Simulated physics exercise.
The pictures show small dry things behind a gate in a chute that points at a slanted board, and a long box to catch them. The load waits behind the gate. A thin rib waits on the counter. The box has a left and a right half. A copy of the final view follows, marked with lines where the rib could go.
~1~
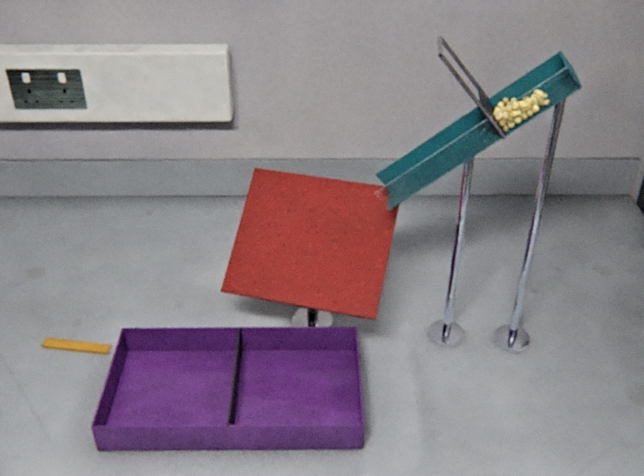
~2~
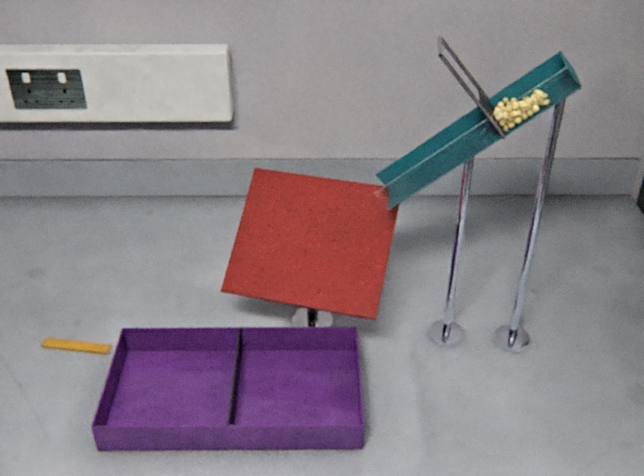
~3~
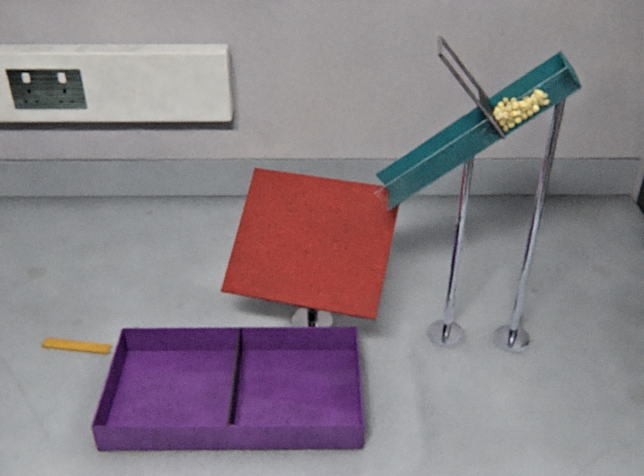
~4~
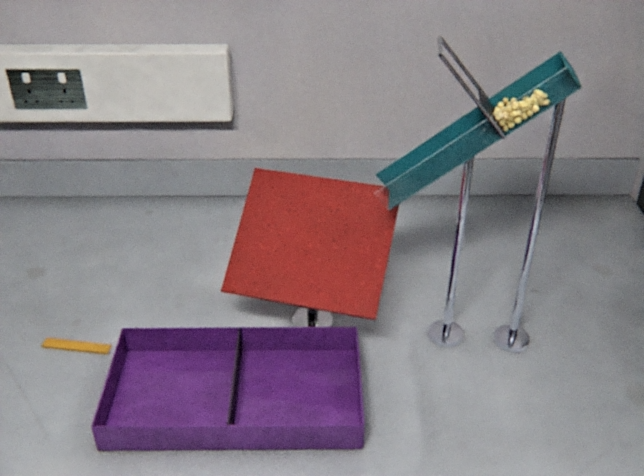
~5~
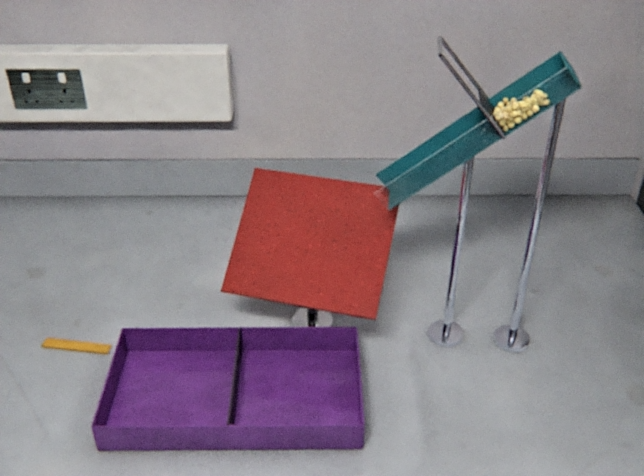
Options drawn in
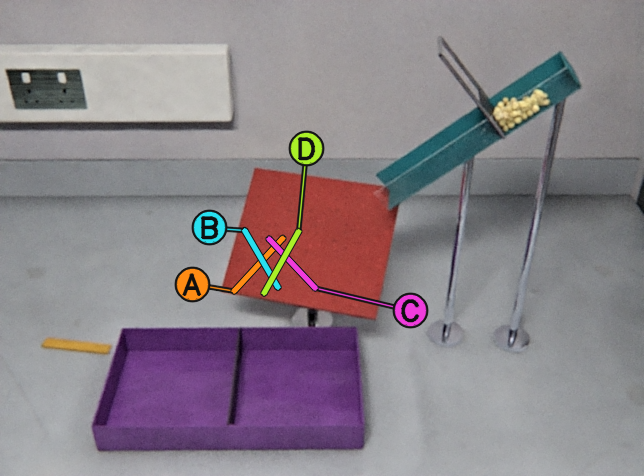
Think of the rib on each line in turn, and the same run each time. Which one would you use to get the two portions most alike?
A.
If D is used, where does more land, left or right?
More lands on the right.
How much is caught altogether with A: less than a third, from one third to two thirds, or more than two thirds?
More than two thirds.
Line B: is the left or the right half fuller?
The right half.
On the marked copy, line A from (282, 238) to (234, 291); line B from (244, 230) to (278, 287); line C from (269, 238) to (315, 288); line D from (298, 231) to (264, 293).
For line A, of what is caught, close to two thirds in the left half, close to a third in the right.
For line B, of what is caught, a small share in the left half, all but a few in the right.
For line C, of what is caught, a small share in the left half, all but a few in the right.
For line D, of what is caught, close to a quarter in the left half, the bulk in the right.
